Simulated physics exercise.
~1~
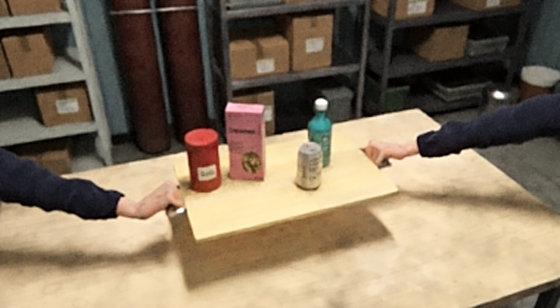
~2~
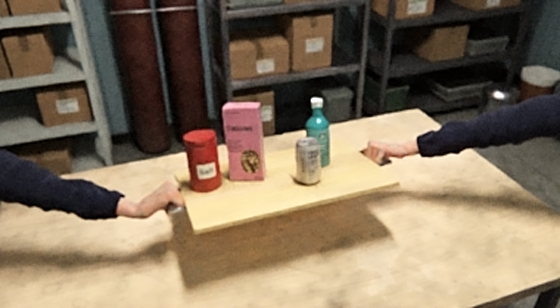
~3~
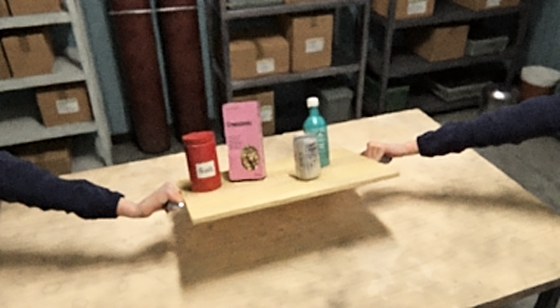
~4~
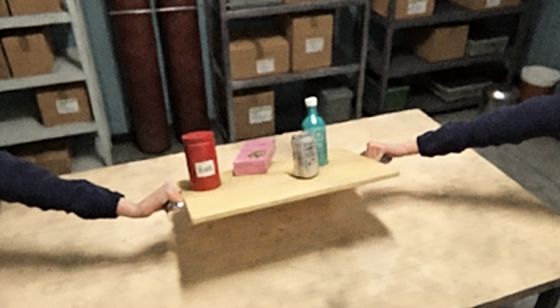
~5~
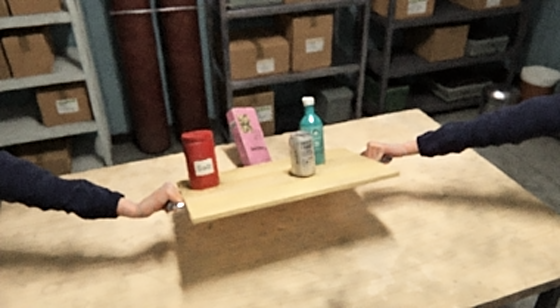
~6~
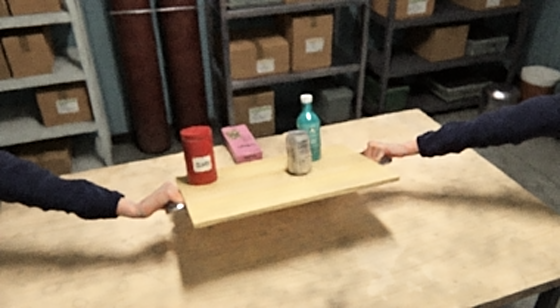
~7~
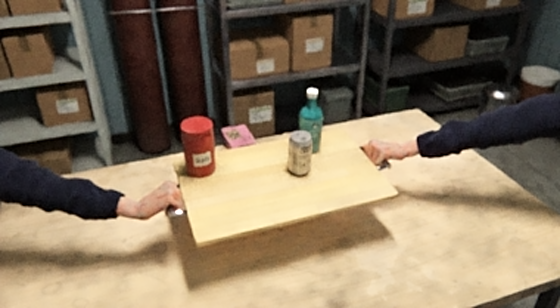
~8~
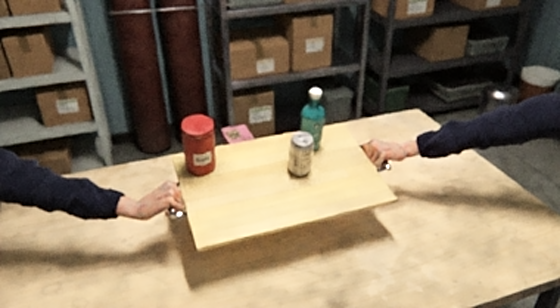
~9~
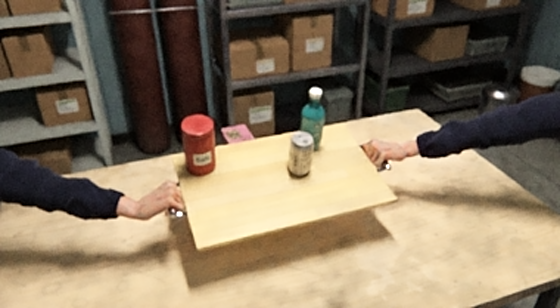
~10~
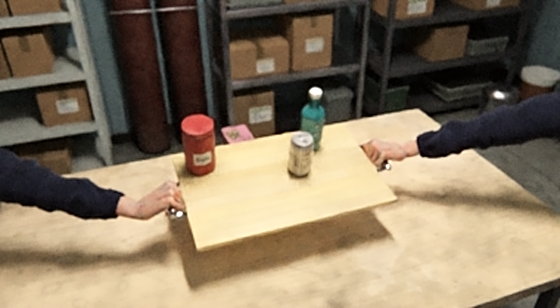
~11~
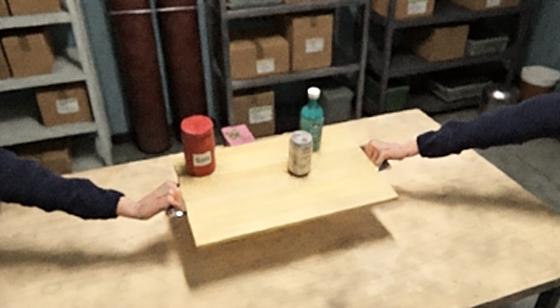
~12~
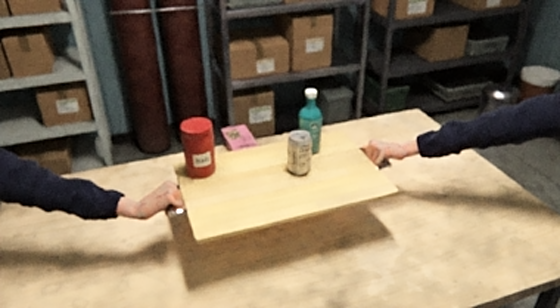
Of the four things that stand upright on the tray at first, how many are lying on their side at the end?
One of them is lying on its side at the end, the pink packet. The red jar, the turquoise bottle and the white can are still standing.
